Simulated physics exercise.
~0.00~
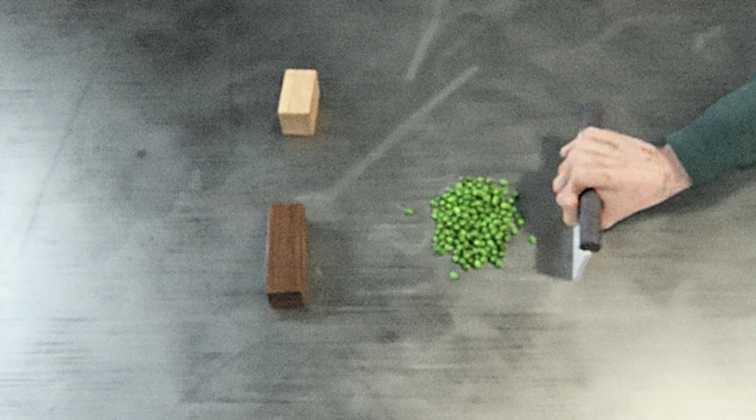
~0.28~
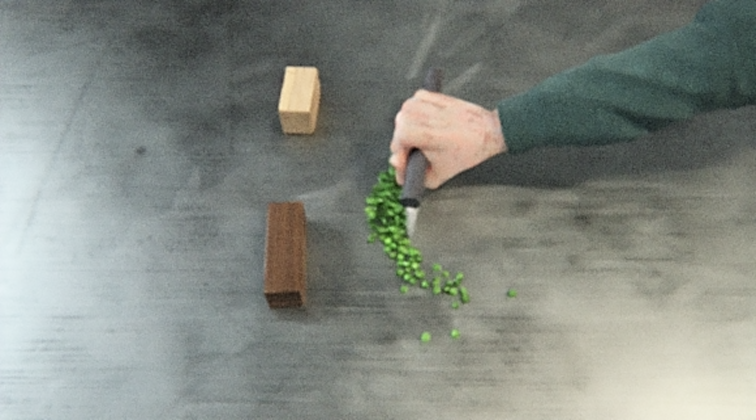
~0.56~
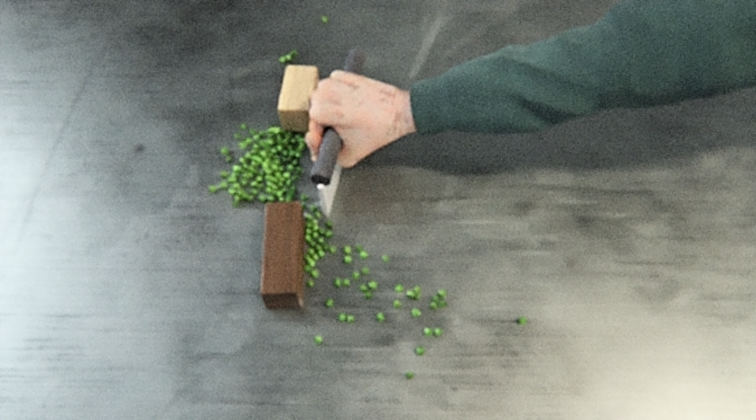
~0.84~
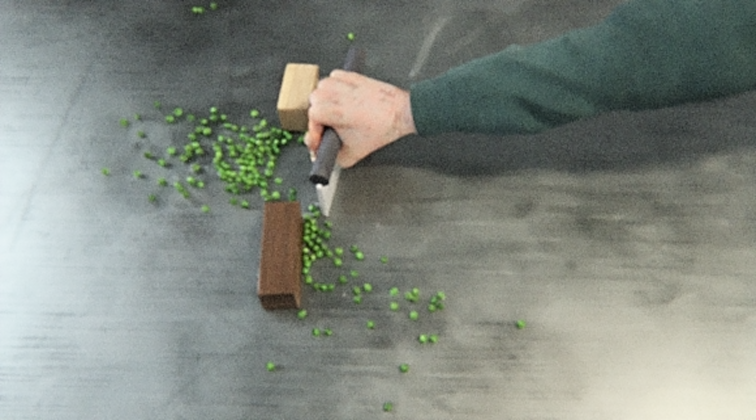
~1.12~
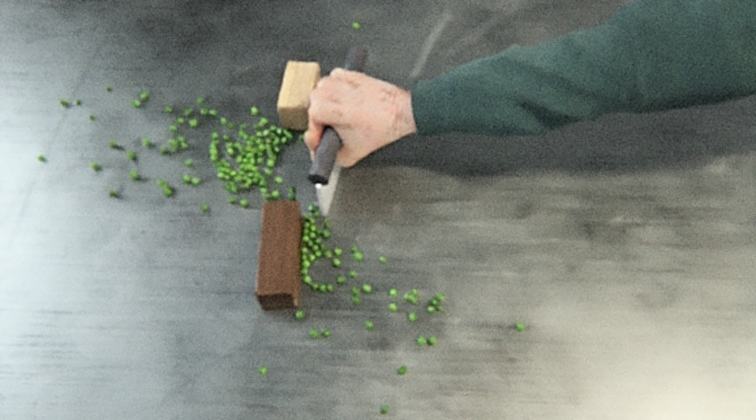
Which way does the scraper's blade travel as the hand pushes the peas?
The blade travels to the left, from the right side of the heap towards the two blocks.
A smooth grey surface is seen from above, with a pale wooden block near the top left of centre, a dark brown block below it, and a heap of small green peas to their right. A hand in a dark green sleeve reaches in from the right, gripping a dark-handled scraper. It sweeps the scraper left, bunching the peas into a curved band. The peas reach the blocks and many pour through the gap as the hand stops beside it. They spread out and roll farther left, while others stay against the brown block's right side or lie scattered below right.
